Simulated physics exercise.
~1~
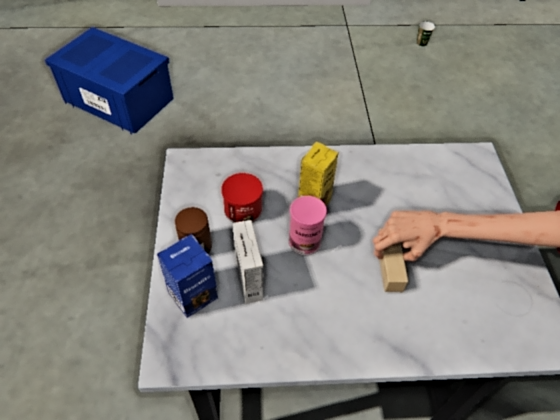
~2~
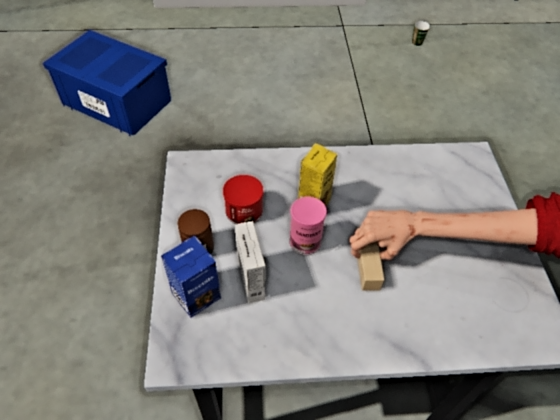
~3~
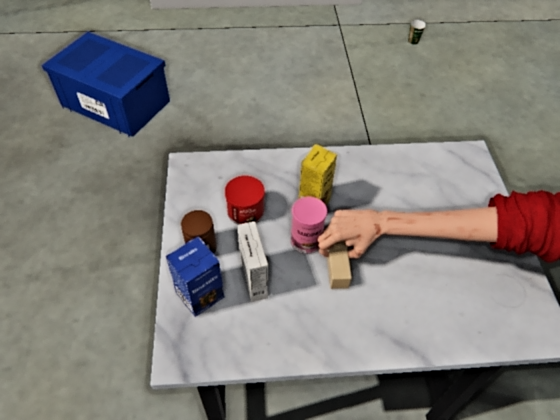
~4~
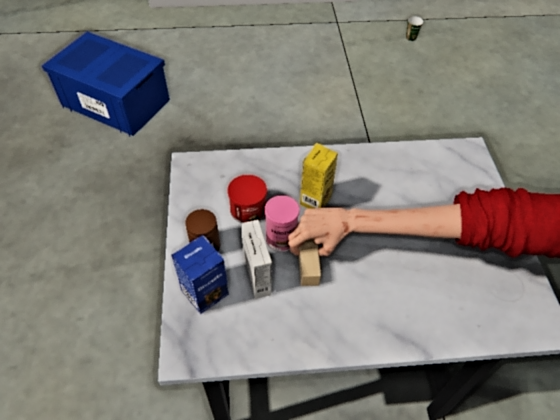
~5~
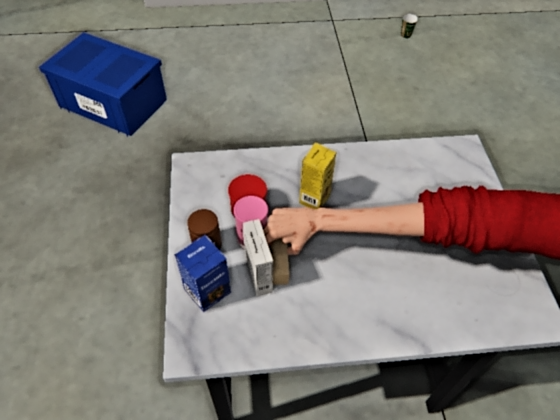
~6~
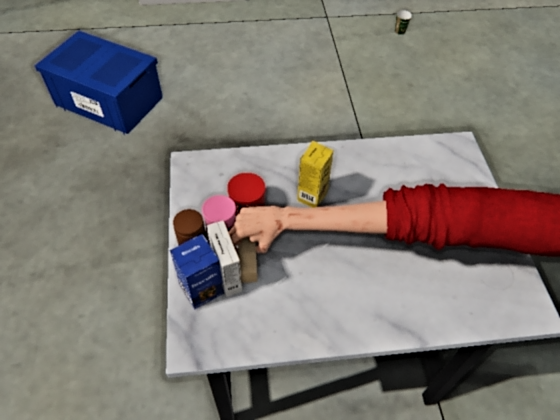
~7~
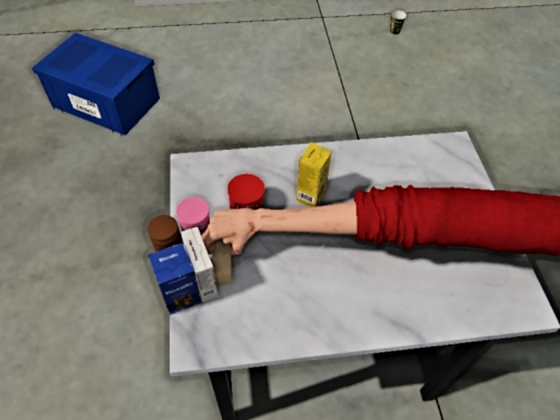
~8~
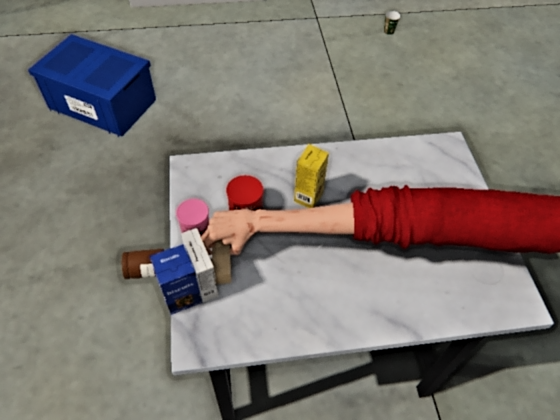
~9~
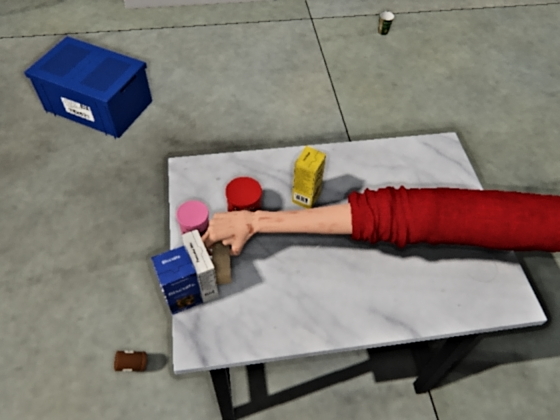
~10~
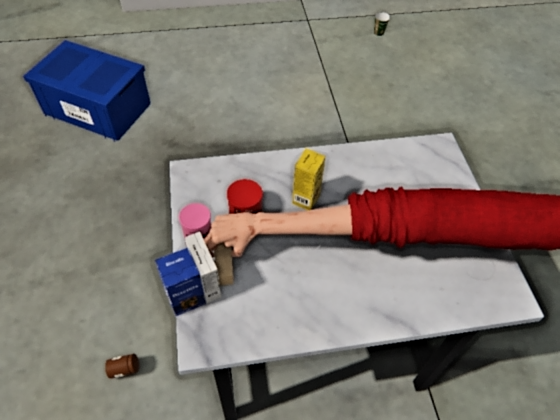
On a marble-topped table, a hand slid a small wooden block left into a cluster of tins and boxes, shoving several toward the edge until the brown jar tipped off onto the floor, while the red tub and yellow carton stayed put.
